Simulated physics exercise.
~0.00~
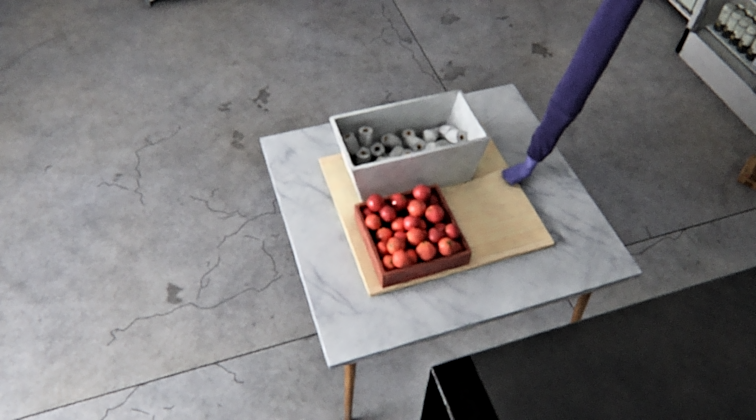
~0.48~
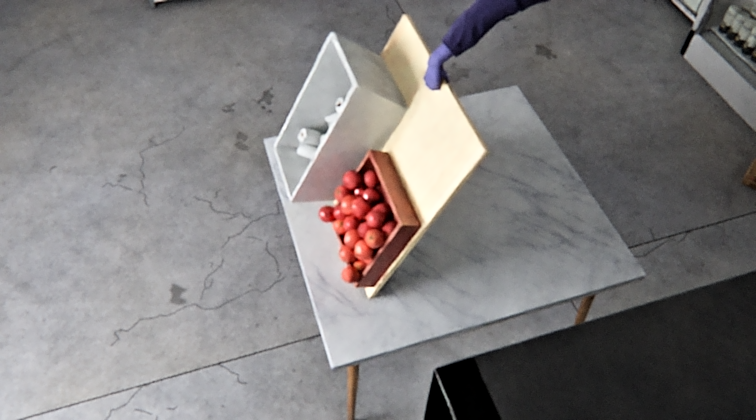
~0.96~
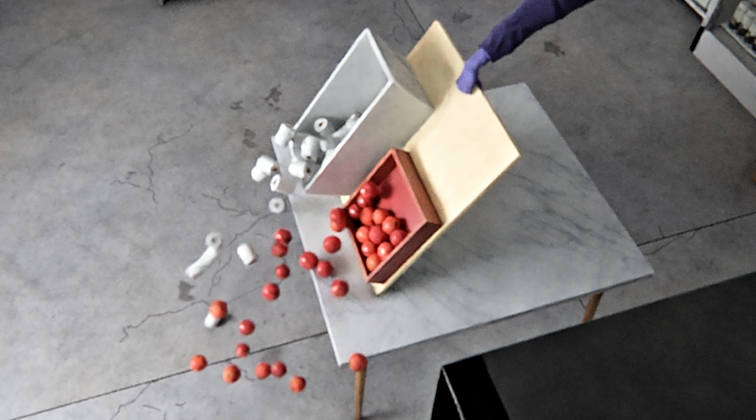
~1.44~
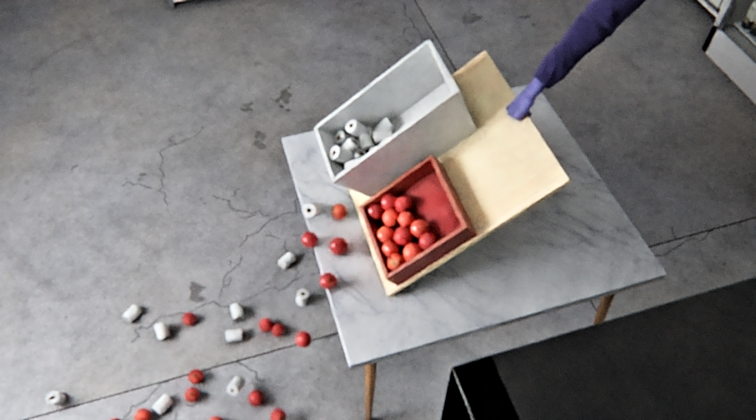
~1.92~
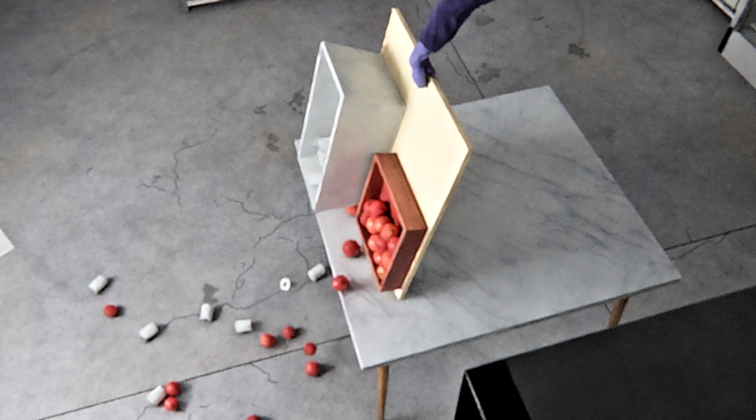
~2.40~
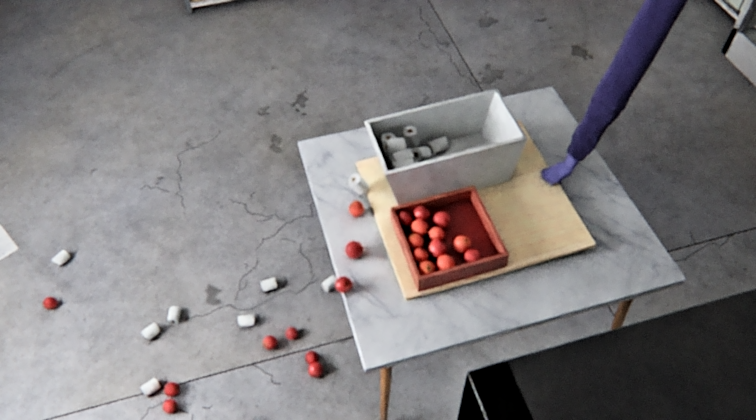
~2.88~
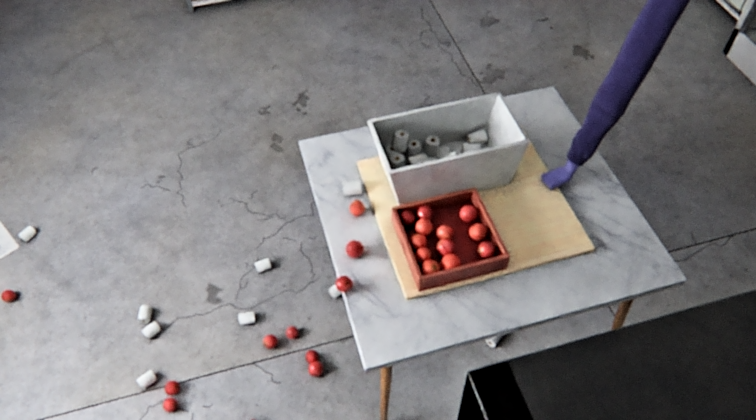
Gloved hand repeatedly tilting a board with two crates, spilling red balls and white rolls leftward onto the floor, then lowering it flat.
